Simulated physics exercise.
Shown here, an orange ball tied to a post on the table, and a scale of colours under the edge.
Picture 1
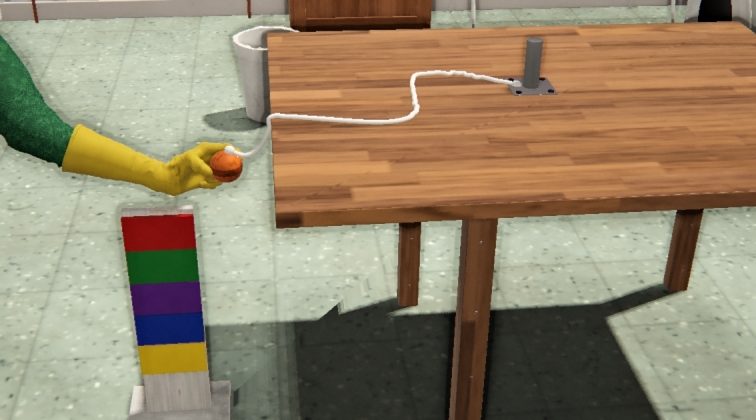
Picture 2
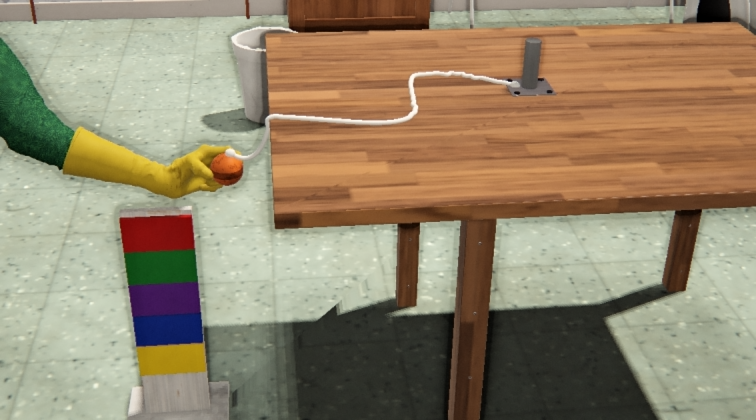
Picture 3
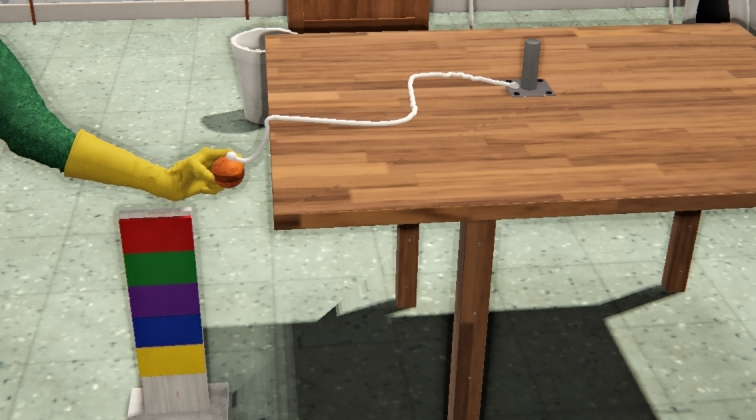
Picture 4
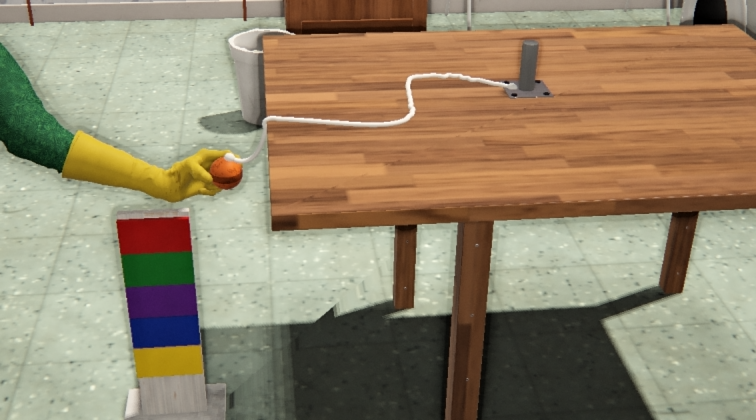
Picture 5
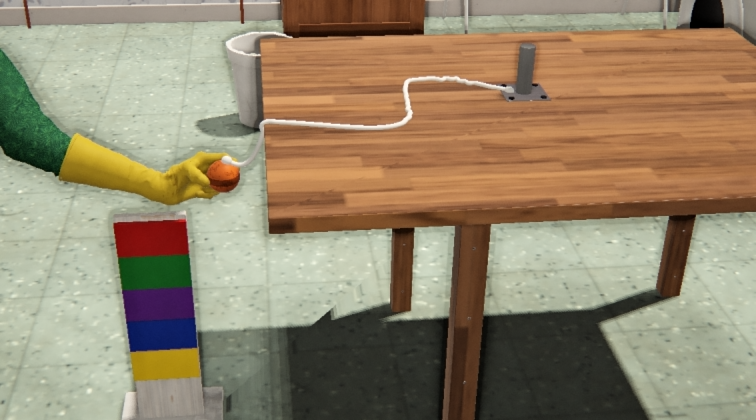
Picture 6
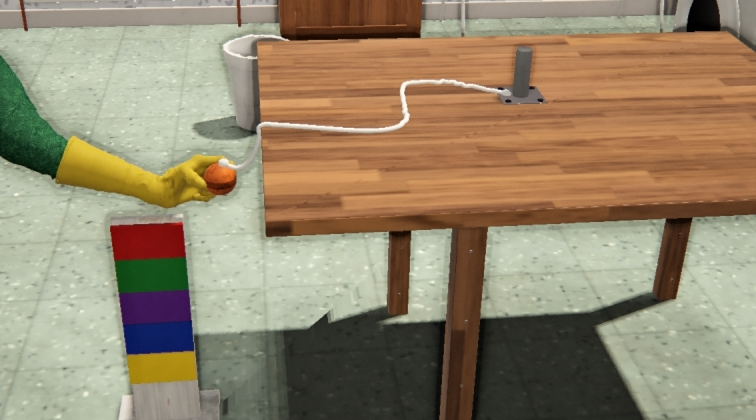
A yellow-gloved hand holding an orange ball on a white cord beside a wooden table, staying still as the view shifts slightly.
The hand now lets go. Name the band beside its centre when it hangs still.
Its middle rests at the purple band.
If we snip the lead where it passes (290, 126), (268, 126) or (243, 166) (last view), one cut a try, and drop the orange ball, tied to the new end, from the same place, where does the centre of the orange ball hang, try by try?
The places are (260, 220), (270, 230) and (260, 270).
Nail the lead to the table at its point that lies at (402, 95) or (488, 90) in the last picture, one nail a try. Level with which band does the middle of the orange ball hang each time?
One after the other, green; purple.
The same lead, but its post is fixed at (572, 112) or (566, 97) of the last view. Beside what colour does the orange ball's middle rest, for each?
It would be green; green.
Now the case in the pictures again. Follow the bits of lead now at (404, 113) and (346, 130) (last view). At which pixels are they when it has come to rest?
They go to (316, 109) and to (260, 148).
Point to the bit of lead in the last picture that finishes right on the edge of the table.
At (379, 131), roughly.
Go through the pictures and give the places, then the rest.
Orange ball (226, 166); red (159, 234); green (163, 268); purple (166, 299); blue (170, 330); yellow (173, 360), in the first picture.
Orange ball (227, 169); lead through (480, 78) (419, 75) (414, 103) (368, 123) (289, 118), in the second picture.
Orange ball (228, 172), in the third picture.
Orange ball (226, 173); lead through (477, 80) (416, 77) (411, 104) (365, 125) (286, 120), in the fourth picture.
Orange ball (223, 176), in the fifth picture.
Orange ball (220, 179); lead through (471, 86) (410, 83) (405, 111) (359, 131) (280, 126), in the sixth picture.
Early on, ball near (286, 274); level with purple.
Midway, ball near (257, 293); level with purple.
Finally, ball near (266, 291); level with purple. The purple one.
